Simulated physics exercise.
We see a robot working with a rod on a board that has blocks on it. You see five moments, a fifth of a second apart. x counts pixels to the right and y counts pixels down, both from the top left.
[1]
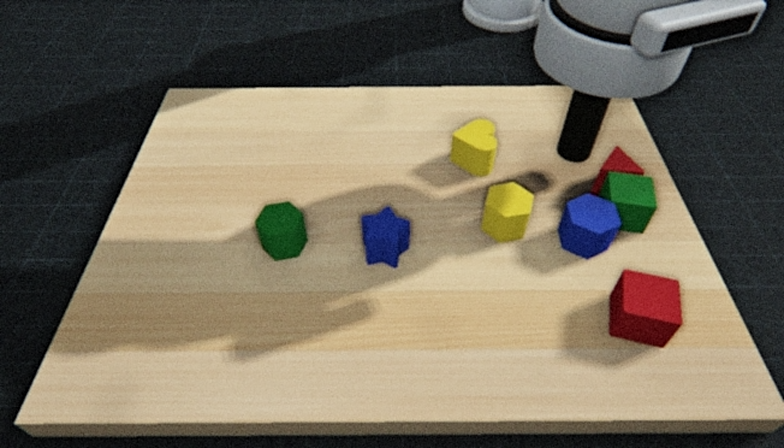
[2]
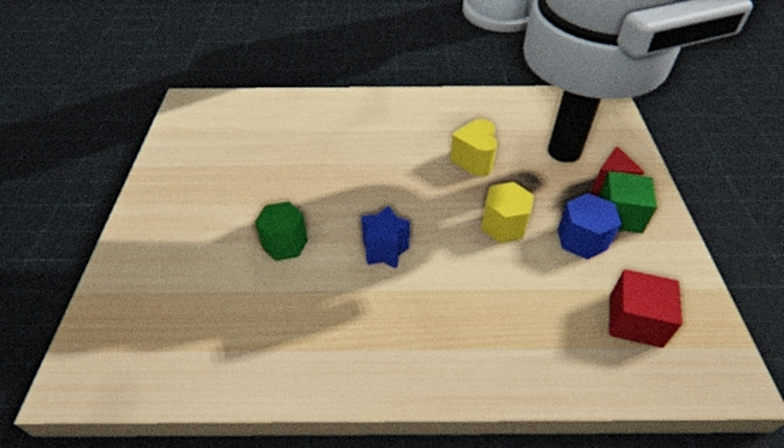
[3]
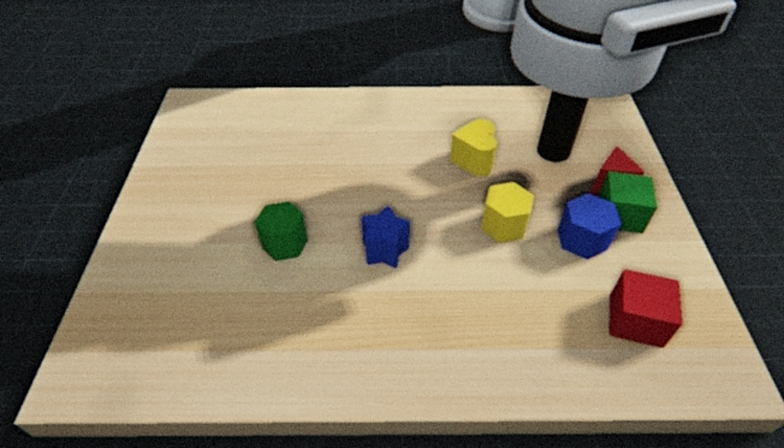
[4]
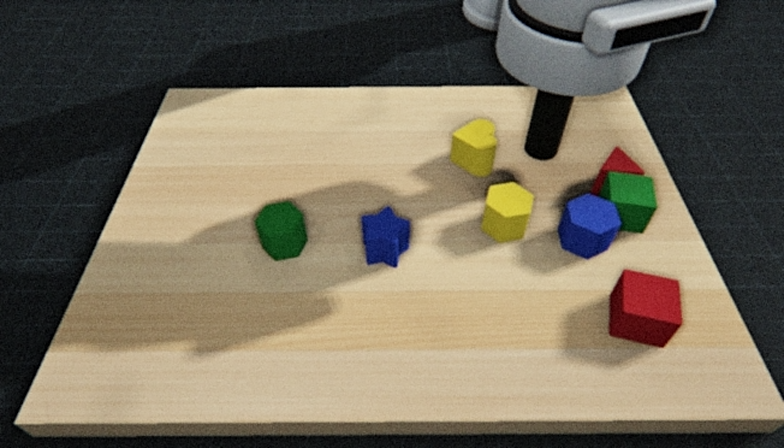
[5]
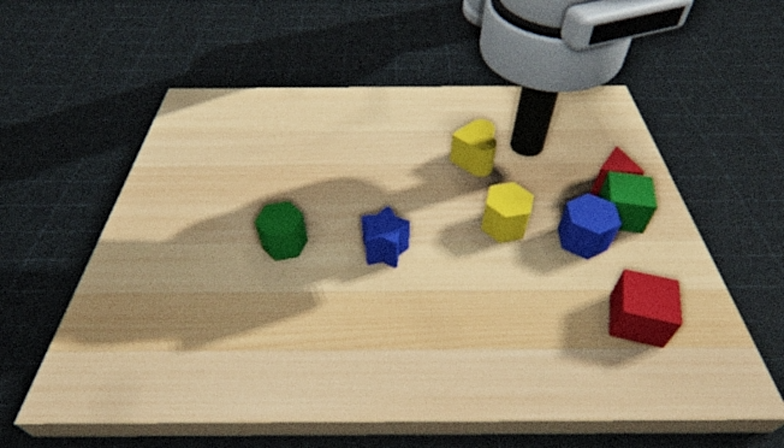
The clip opens on a light wooden board holding scattered yellow, blue, green and red blocks, with a robot's dark rod near the far right. The rod slides a short way left, behind the blocks, and nears the yellow heart-shaped block, while none of the blocks move.
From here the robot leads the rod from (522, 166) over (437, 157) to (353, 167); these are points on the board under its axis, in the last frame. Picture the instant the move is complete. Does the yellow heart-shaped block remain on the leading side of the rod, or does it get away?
In the end it is ahead.
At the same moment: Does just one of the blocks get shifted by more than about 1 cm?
That would be a yes.
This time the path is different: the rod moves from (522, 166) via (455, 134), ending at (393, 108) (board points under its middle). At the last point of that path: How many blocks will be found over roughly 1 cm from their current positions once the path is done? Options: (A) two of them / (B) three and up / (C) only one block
(C)
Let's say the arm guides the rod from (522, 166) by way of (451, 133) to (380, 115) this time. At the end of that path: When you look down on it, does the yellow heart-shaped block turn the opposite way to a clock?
Final answer: Yes.
What follows on the original path. One third of the way, rod (467, 137); yellow heart-shaped block (436, 129).
Two thirds of the way, rod (410, 140); yellow heart-shaped block (378, 133).
At the end, rod (351, 148); yellow heart-shaped block (319, 139); yellow hexagonal block unmoved.
